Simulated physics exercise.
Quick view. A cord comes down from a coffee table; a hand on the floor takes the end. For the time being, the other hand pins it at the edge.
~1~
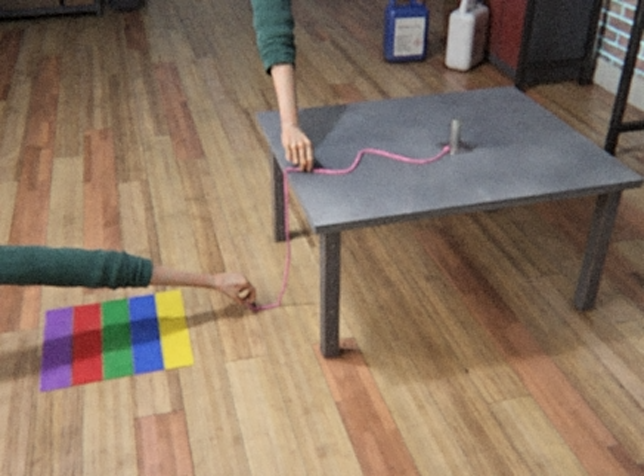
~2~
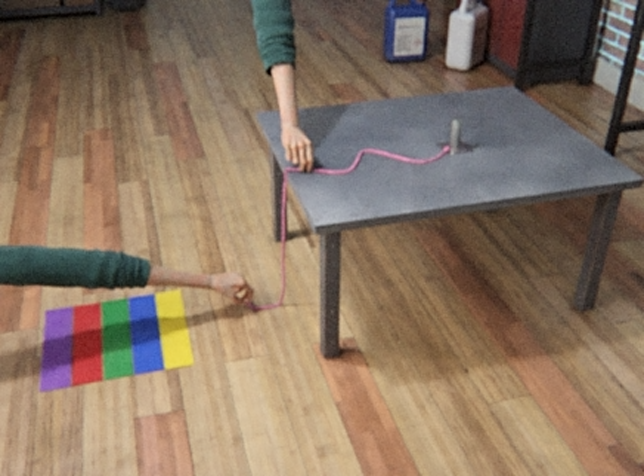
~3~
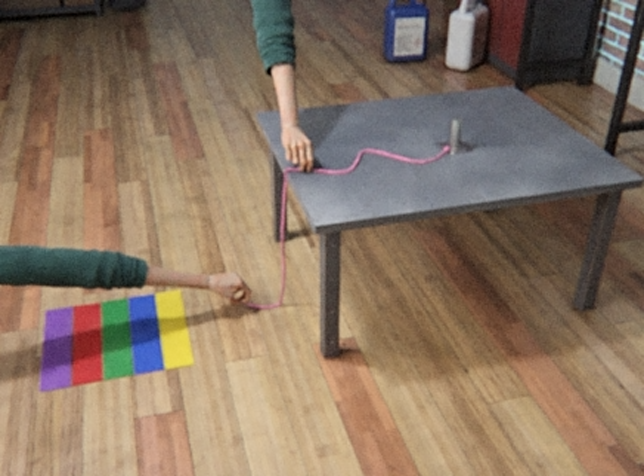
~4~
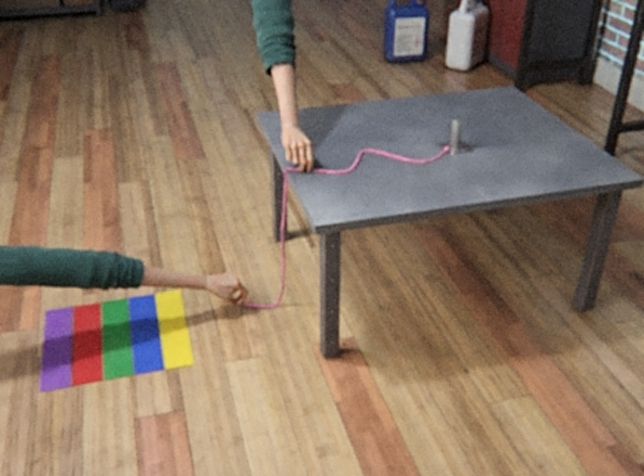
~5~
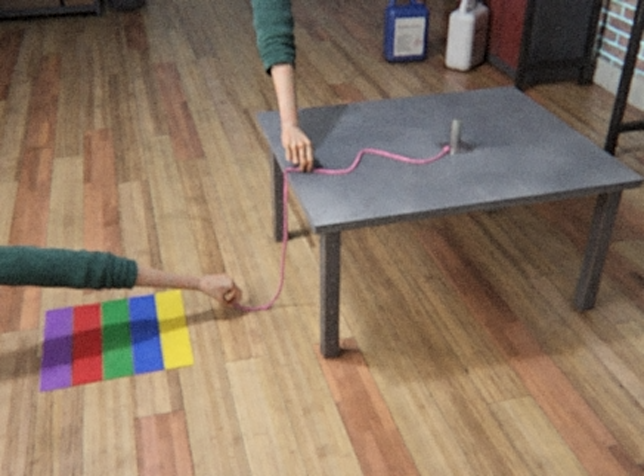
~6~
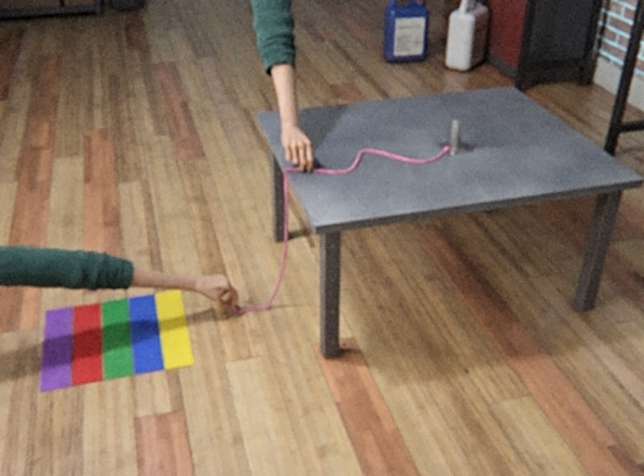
A hand near the floor slowly drew the end of a pink cord slightly left, toward a strip of coloured stripes, while another hand kept the cord pinned at the grey table's edge.
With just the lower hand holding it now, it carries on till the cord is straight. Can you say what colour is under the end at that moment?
Yes, it is red.
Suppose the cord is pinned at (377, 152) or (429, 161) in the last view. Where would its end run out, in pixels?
First try near (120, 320), second near (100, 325).
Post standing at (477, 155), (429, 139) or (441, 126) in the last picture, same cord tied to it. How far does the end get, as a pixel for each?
Roughly (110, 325), (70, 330) and (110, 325), try by try.
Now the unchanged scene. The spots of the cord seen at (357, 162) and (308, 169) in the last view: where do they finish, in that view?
In that view they sit near (323, 165) and near (266, 190).
Early on, end near (149, 317); over blue.
Midway, end near (110, 324); over green.
At the end of the slack, end near (88, 328); over red. It gets as far as the red strip.
